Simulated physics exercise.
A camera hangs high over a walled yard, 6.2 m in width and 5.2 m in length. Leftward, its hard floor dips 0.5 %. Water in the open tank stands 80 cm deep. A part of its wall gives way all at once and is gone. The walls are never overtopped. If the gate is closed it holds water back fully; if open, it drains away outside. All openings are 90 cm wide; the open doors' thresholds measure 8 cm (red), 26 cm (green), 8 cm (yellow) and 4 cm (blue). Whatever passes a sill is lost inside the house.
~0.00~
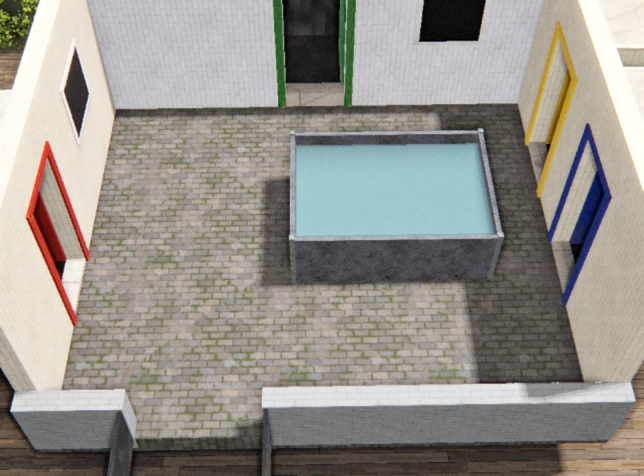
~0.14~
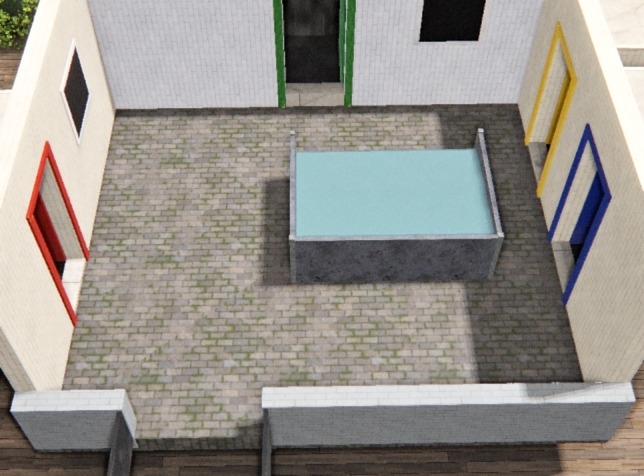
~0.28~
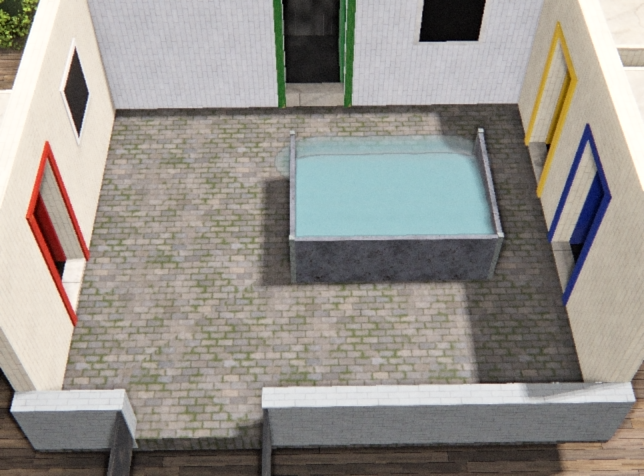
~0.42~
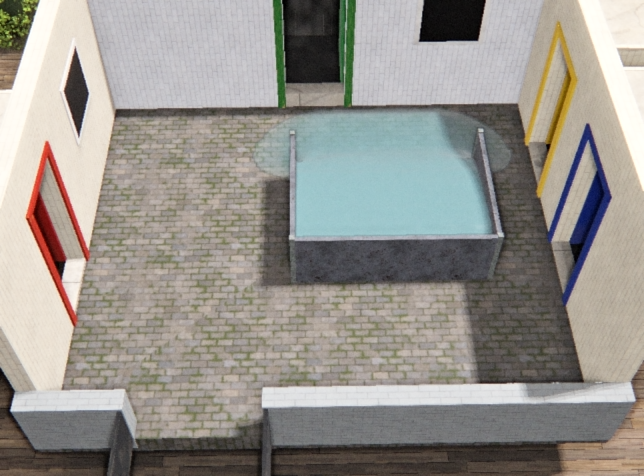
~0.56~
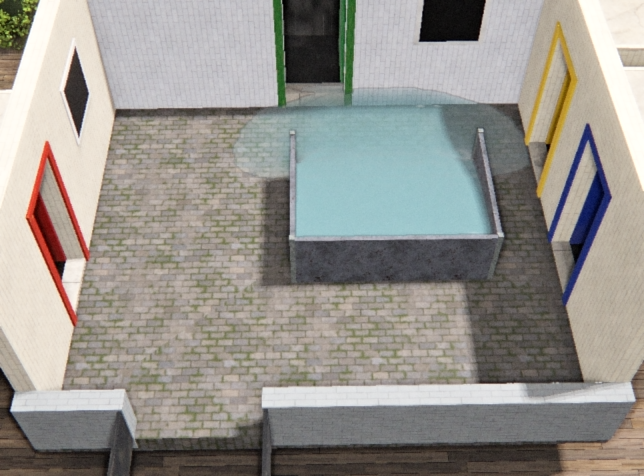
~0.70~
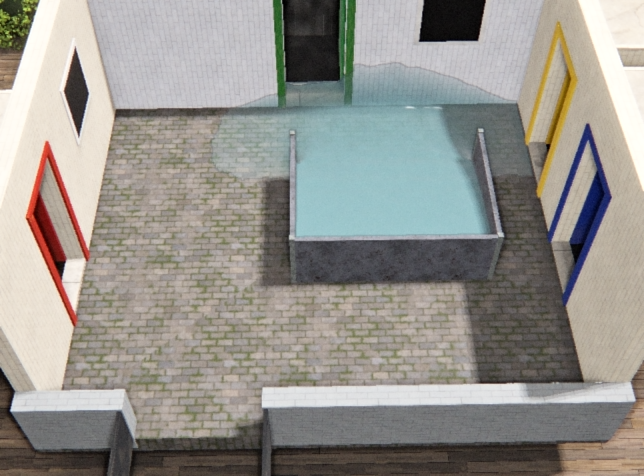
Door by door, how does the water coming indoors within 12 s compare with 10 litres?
At the red door the inflow will break the limit. At the green door the inflow will break the limit. At the yellow door the inflow will break the limit. At the blue door the inflow will break the limit.
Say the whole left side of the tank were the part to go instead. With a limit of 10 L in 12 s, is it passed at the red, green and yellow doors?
The red door comes out more than that, the green door less than that and the yellow door more than that.
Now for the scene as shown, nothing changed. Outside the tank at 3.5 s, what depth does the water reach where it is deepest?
Max around 34 cm.
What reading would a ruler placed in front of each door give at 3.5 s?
Depths in cm: Red 10, green 17, yellow 20, blue 7.
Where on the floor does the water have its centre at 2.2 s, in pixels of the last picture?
The water's centre sits at about (366, 160).
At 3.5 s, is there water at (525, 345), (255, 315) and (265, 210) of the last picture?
Soaked, untouched, untouched.
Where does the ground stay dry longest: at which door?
Red.
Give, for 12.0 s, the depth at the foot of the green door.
Looks like about 7.0 cm at that spot.
After 1.4 s water covers 25 % of the floor and is deepest (68 cm) near (511, 104); red door not reached, green door 50 cm at the sill, 81 L in, yellow door 7 cm at the sill, 0 L in, blue door not reached.
After 2.2 s water covers 40 % of the floor and is deepest (48 cm) near (511, 104); red door not reached, green door 36 cm at the sill, 159 L in, yellow door 21 cm at the sill, 15 L in, blue door 4 cm at the sill, 0 L in.
After 3.5 s water covers 65 % of the floor and is deepest (34 cm) near (563, 397); red door 10 cm at the sill, 0 L in, green door 17 cm at the sill, 173 L in, yellow door 20 cm at the sill, 104 L in, blue door 7 cm at the sill, 2 L in.
After 7.0 s water covers 95 % of the floor and is deepest (20 cm) near (57, 420); red door 7 cm at the sill, 4 L in, green door 15 cm at the sill, 174 L in, yellow door 8 cm at the sill, 148 L in, blue door 5 cm at the sill, 13 L in.
After 12.0 s water covers 100 % of the floor and is deepest (12 cm) near (187, 109); red door 10 cm at the sill, 35 L in, green door 7 cm at the sill, 174 L in, yellow door 5 cm at the sill, 153 L in, blue door 4 cm at the sill, 18 L in.
